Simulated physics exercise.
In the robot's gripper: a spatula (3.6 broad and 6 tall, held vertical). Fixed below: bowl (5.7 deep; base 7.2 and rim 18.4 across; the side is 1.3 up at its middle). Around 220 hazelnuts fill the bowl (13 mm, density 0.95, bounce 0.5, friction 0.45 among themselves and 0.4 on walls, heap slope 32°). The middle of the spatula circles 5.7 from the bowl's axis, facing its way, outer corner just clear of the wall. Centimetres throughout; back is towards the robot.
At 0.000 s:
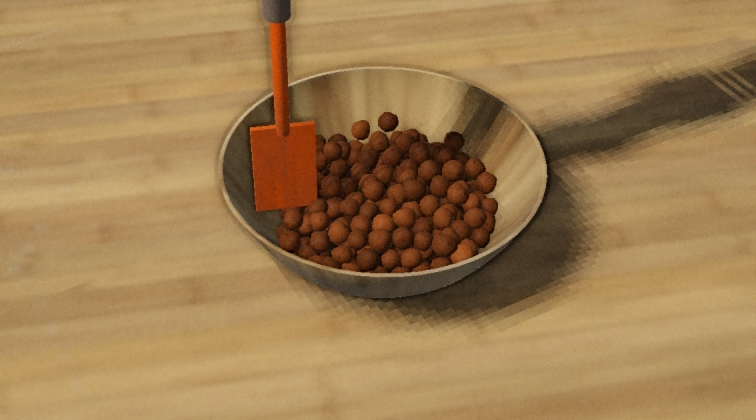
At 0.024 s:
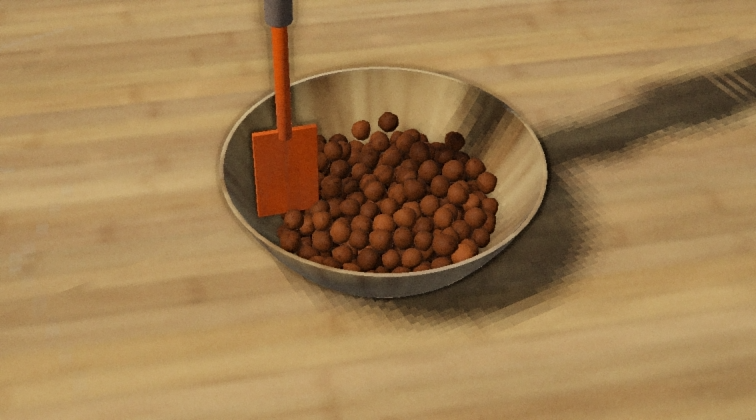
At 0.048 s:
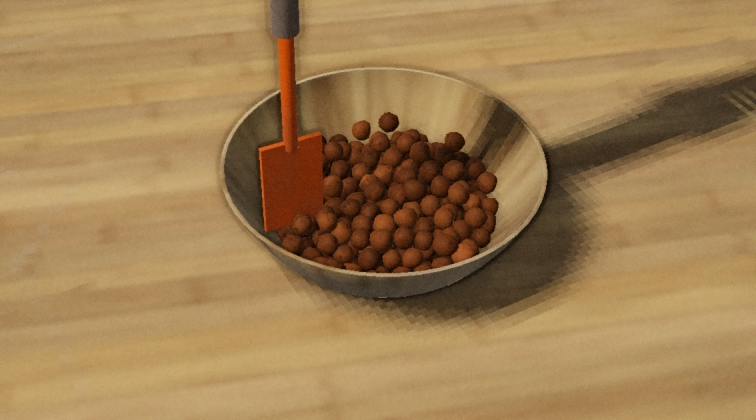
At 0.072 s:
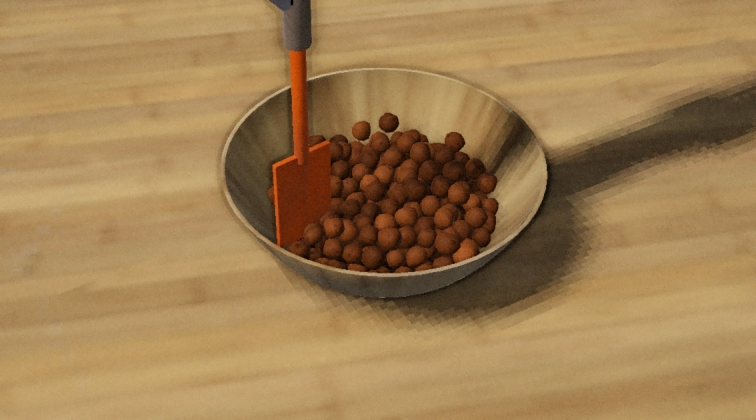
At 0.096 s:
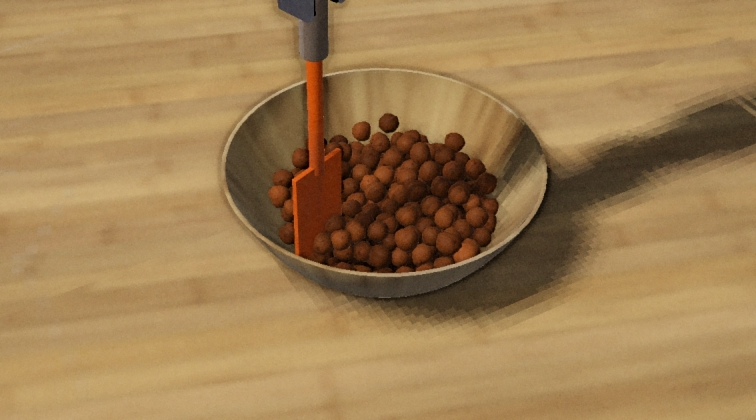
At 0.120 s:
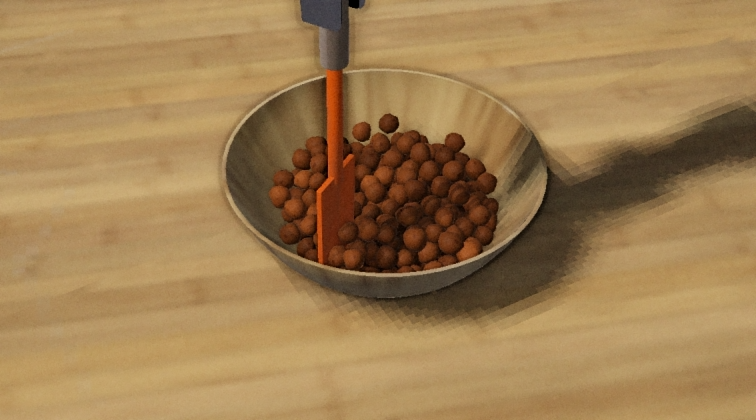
To begin with, an orange spatula held upright stands at the left side of a metal bowl of round brown nuts on a wooden surface. It sweeps toward the viewer and rightward through the near-left part of the heap, turning nearly edge-on, while nuts show behind it on the left.
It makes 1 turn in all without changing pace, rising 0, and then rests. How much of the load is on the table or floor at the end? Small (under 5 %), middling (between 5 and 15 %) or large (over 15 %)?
Share on the table or floor: Middling (between 5 and 15 %).
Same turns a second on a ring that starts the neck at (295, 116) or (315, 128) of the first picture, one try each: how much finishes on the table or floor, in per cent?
Some 10 and 5 per cent.
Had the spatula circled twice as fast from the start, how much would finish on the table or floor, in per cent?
In that case some 25 per cent.
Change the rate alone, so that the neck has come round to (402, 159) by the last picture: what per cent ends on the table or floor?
About 20 per cent.
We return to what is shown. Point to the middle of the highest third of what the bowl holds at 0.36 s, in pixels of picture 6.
At about (439, 167).
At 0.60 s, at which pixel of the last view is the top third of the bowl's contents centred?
At about (321, 159).
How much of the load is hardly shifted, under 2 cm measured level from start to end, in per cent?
Some 50 per cent.
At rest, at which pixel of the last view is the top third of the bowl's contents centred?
Around (352, 227).
After 0.36 s, 170° round, highest piece 9 above the table; 217 in the bowl, 1 in flight or on the tool.
After 0.60 s, 290° round, highest piece 7 above the table; 204 in the bowl, 9 on the table or floor, 5 in flight or on the tool.
After 0.91 s, 0° round, highest piece 6 above the table; 196 in the bowl, 22 on the table or floor.
After 1.61 s, 0° round, highest piece 5 above the table; 196 in the bowl, 22 on the table or floor.
At rest, 196 in the bowl, 22 on the table or floor. That is 10 % on the table or floor.
